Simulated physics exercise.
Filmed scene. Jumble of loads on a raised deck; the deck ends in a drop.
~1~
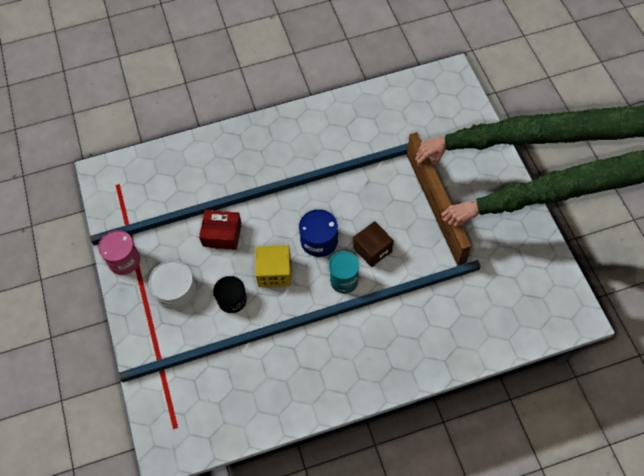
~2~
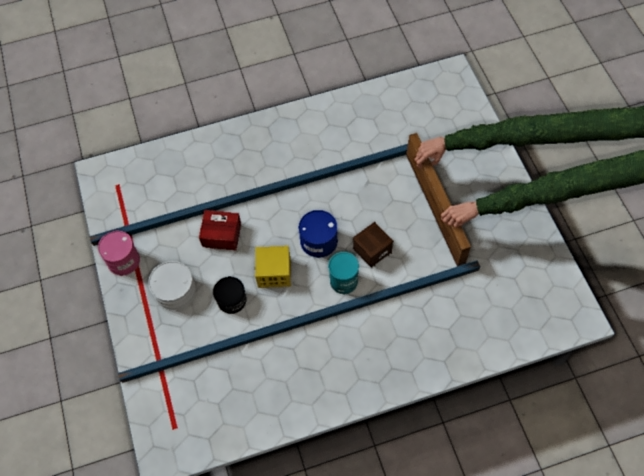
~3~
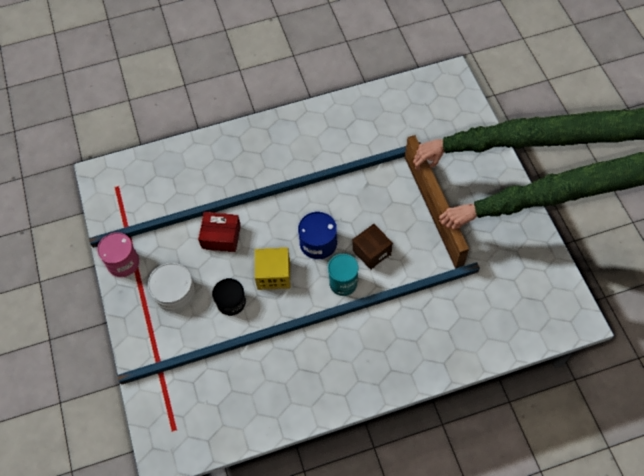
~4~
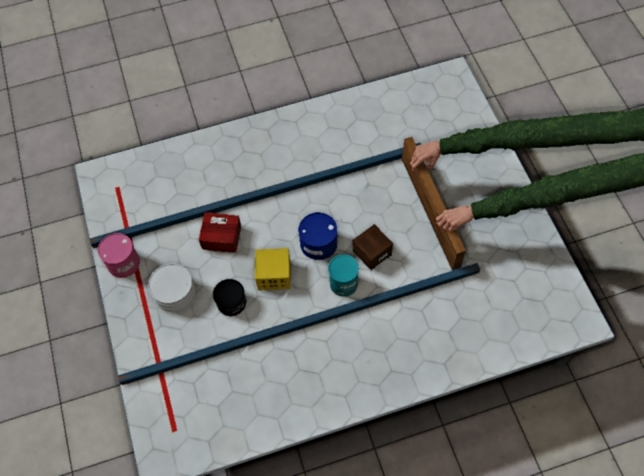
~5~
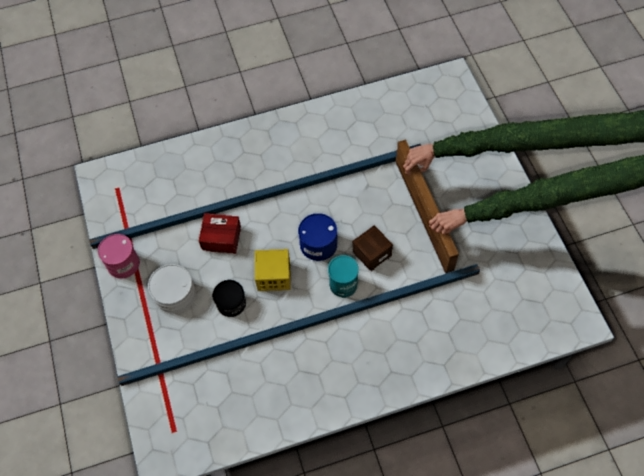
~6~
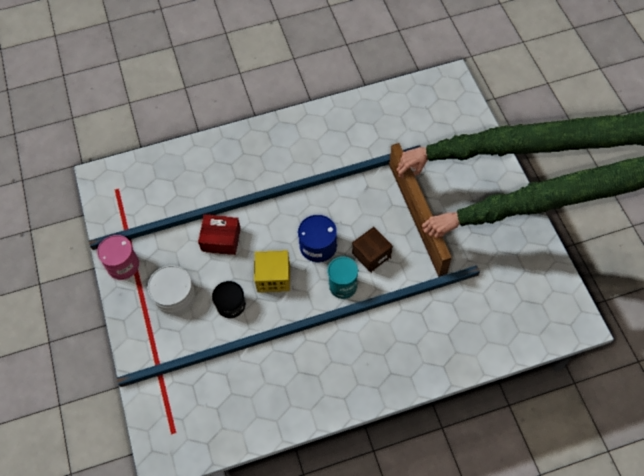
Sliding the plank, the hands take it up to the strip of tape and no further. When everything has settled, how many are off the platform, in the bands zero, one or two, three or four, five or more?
Off the platform: Three or four.
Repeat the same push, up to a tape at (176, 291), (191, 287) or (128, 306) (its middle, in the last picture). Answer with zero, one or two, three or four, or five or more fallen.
Taking the places in the order asked: One or two, then no fall at all, then three to four.
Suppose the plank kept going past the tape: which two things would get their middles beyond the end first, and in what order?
The white canister first, the pink canister second.
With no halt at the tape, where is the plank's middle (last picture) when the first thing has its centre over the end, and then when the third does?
The first puts it near (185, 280), the next near (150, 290).
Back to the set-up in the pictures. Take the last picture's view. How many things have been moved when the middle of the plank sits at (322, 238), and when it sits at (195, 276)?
Tally at point one: 3; at point two: 7.
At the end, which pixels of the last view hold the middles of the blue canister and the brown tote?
The one named first is at (118, 290), the next at (130, 320).
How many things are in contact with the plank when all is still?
I count 4 of them.
Soon after, none off yet; pink canister at rest near (119, 258); white canister at rest near (172, 290); black pail at rest near (229, 300).
After that, none off yet; pink canister at rest near (119, 258); white canister displaced a little near (157, 294); black pail displaced well along near (172, 327).
In the end, the number that fall off is three or four; gone, yellow crate, black pail, white canister and pink canister.
